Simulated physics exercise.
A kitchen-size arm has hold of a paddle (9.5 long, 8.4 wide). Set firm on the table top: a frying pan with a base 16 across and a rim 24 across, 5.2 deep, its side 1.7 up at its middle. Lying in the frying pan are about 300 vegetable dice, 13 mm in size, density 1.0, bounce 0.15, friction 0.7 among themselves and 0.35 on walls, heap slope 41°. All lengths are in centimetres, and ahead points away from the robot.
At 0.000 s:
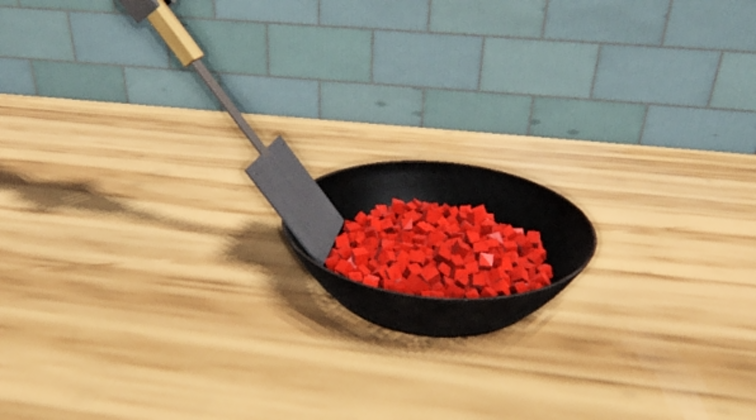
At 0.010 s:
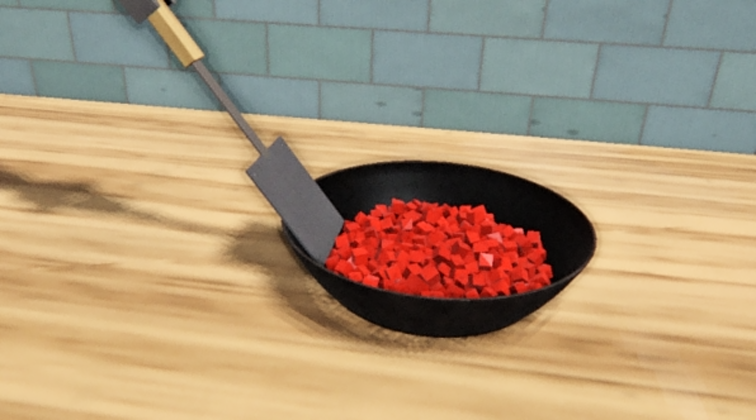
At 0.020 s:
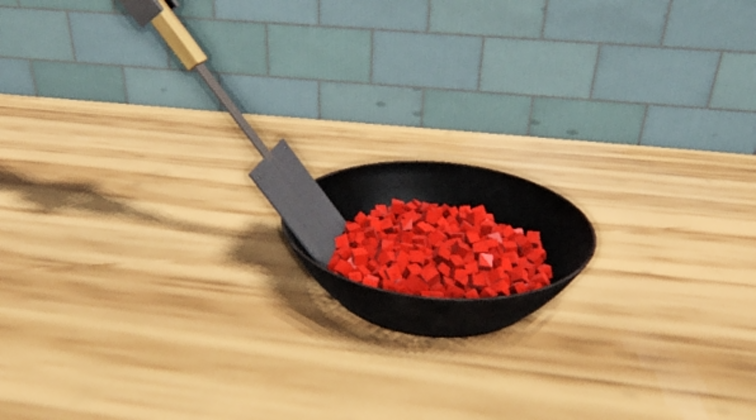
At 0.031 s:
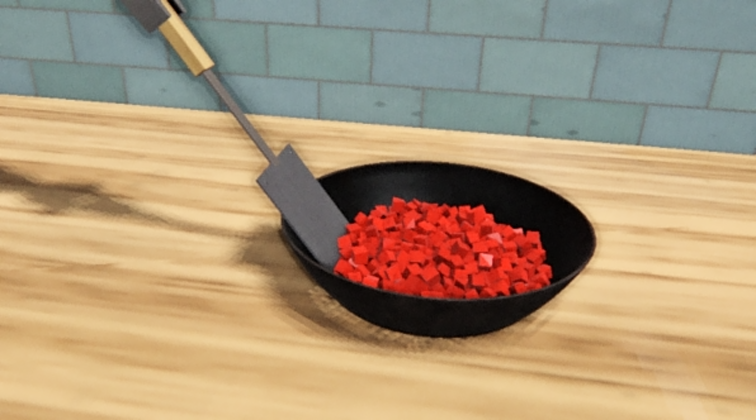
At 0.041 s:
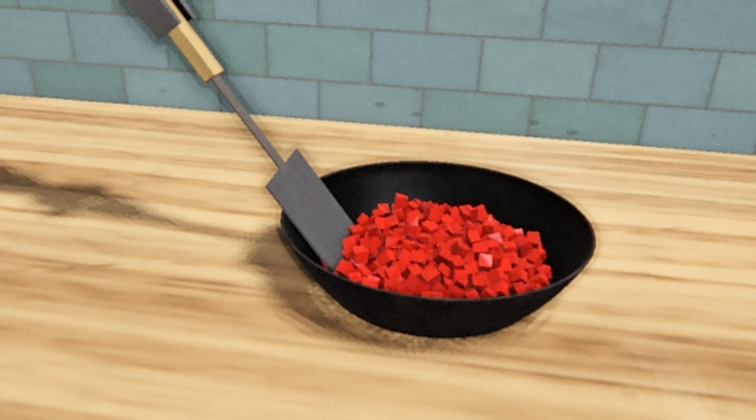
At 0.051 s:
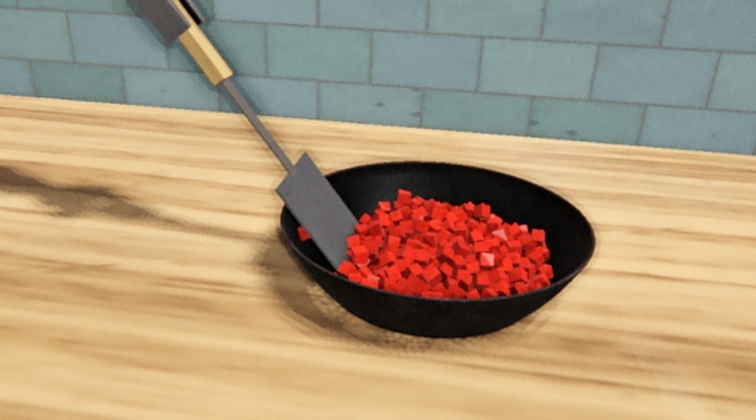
At the start, a tilted grey paddle rests inside the left edge of a black frying pan heaped with small red cubes on a wooden table top. The paddle slides slowly a short way rightward into the pile, and the nearby cubes shift and bunch up slightly while the pan stays still.
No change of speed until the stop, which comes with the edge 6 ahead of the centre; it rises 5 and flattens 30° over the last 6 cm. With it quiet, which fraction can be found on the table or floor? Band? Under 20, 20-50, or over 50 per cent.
Under 20 per cent.
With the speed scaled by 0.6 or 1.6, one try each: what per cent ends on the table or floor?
First try around 5 %, second try around 30 %.
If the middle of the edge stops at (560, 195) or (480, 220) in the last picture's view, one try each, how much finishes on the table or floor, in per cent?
I'd say some 45 per cent, then some 5 per cent.
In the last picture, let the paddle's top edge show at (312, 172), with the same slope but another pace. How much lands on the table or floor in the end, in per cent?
25 %.
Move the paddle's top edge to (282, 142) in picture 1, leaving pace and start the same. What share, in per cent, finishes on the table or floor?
About 15 per cent.
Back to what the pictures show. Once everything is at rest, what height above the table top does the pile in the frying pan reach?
Close to 7.0 centimetres high.
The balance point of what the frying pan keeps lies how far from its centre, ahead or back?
What stays is shifted forward by around 5.0 cm.
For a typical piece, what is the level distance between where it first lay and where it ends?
It comes out at about 4 cm.
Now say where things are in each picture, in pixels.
In the first picture, paddle top edge at (263, 152), sloping 53°; upper third of the load around (431, 247), from x 335 to 545, top at y 205; 303 in the frying pan.
In the second picture, paddle top edge at (264, 152), sloping 53°; upper third of the load around (431, 248), from x 335 to 545, top at y 205.
In the third picture, paddle top edge at (267, 155), sloping 53°; upper third of the load around (431, 248), from x 335 to 545, top at y 205.
In the fourth picture, paddle top edge at (273, 160), sloping 53°; upper third of the load around (430, 248), from x 335 to 545, top at y 205.
In the fifth picture, paddle top edge at (282, 166), sloping 53°; upper third of the load around (431, 243), from x 325 to 545, top at y 200.
In the sixth picture, paddle top edge at (291, 169), sloping 53°; upper third of the load around (431, 238), from x 305 to 545, top at y 195; 303 in the frying pan.
By 0.11 s, sloping 53°, highest piece 15 above the table; 300 in the frying pan, 3 on the blade or in flight.
By 0.16 s, sloping 41°, highest piece 24 above the table; 299 in the frying pan, 4 on the blade or in flight.
By 0.39 s, sloping 23°, highest piece 27 above the table; 274 in the frying pan, 21 on the table or floor, 8 on the blade or in flight.
By 1.44 s, sloping 23°, highest piece 6 above the table; 274 in the frying pan, 29 on the table or floor.
Final count, 274 in the frying pan, 29 on the table or floor. That is 10 % on the table or floor.
